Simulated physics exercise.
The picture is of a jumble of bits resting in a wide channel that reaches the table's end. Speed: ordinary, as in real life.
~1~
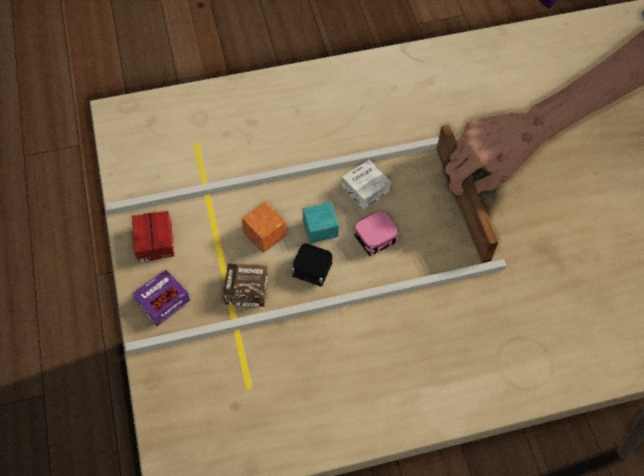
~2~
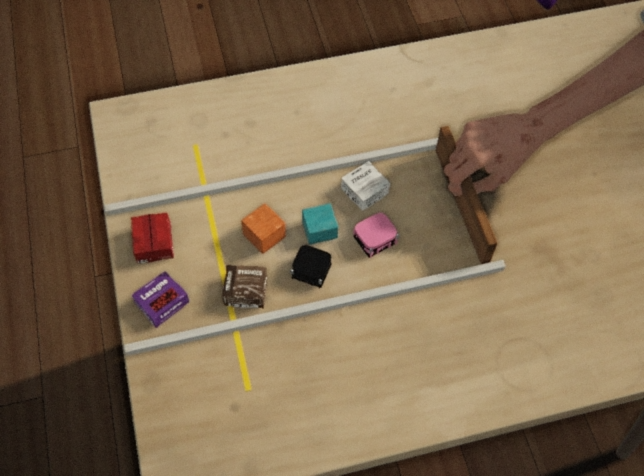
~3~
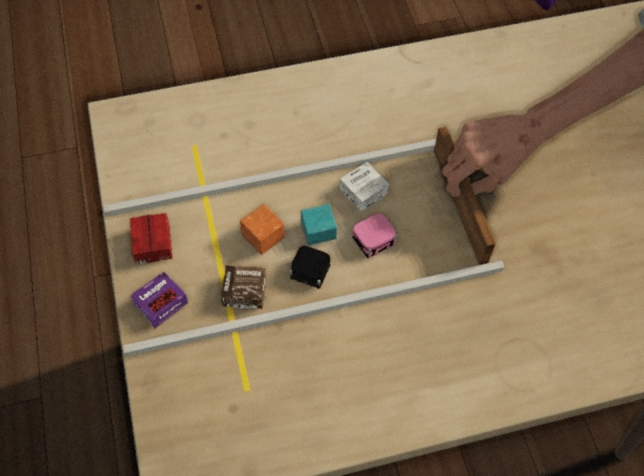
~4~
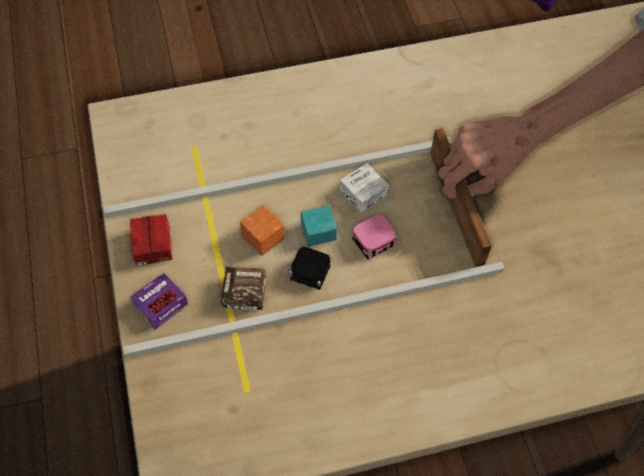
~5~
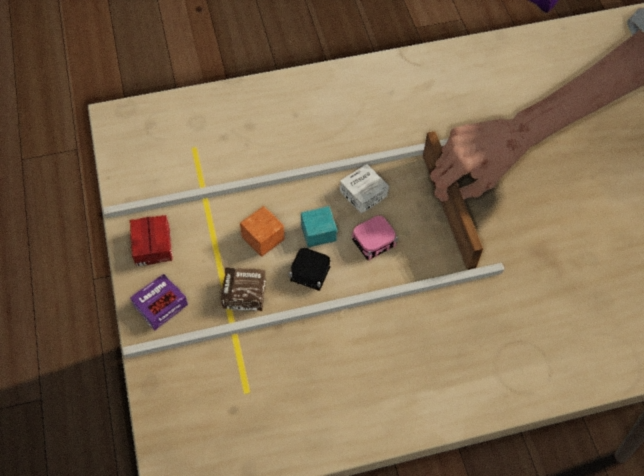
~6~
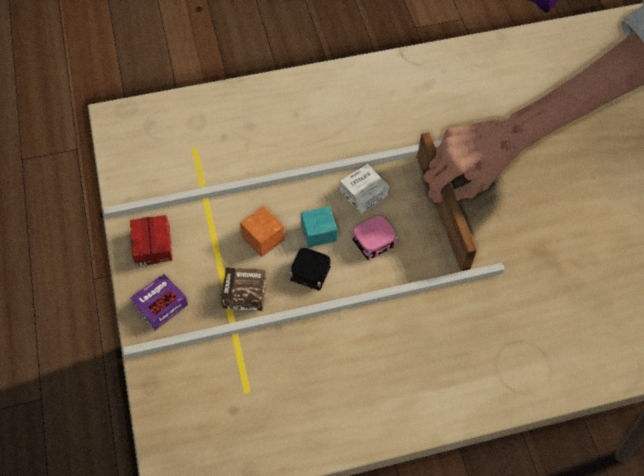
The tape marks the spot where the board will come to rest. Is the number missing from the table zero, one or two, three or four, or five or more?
Looks like not a single one goes over the edge.
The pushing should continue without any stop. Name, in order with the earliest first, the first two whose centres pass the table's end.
Purple box, followed by red box.
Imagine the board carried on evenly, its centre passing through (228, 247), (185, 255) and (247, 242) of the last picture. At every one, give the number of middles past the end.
Respectively 0, 2 and 0.
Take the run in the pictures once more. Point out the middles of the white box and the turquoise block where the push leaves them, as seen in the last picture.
In the last picture they sit at about (191, 216) and about (179, 252).
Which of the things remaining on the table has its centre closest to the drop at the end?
The purple box is foremost.
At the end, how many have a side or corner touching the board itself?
It ends up touching 3.
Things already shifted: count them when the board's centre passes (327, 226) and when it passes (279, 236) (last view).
First position 5; second position 6.
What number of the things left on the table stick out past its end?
You'd get 2.
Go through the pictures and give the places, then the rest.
In the first frame, purple box (162, 297); red box (153, 236); brown box (246, 285); board (466, 193); tape (220, 256).
In the second frame, red box (152, 238); turquoise block (320, 224).
In the third frame, brown box (244, 287); board (463, 195).
In the fourth frame, purple box (160, 301); pink case (374, 237).
In the fifth frame, red box (151, 240); orange block (262, 231).
In the sixth frame, purple box (160, 302); red box (151, 240); brown box (244, 289); board (445, 201); tape (219, 260).
Soon after, none off yet; purple box at rest near (160, 302); red box at rest near (151, 240); brown box at rest near (244, 289).
After that, none off yet; purple box at rest near (160, 302); red box at rest near (151, 240); brown box at rest near (241, 291).
In the end, the number that fall off is zero.
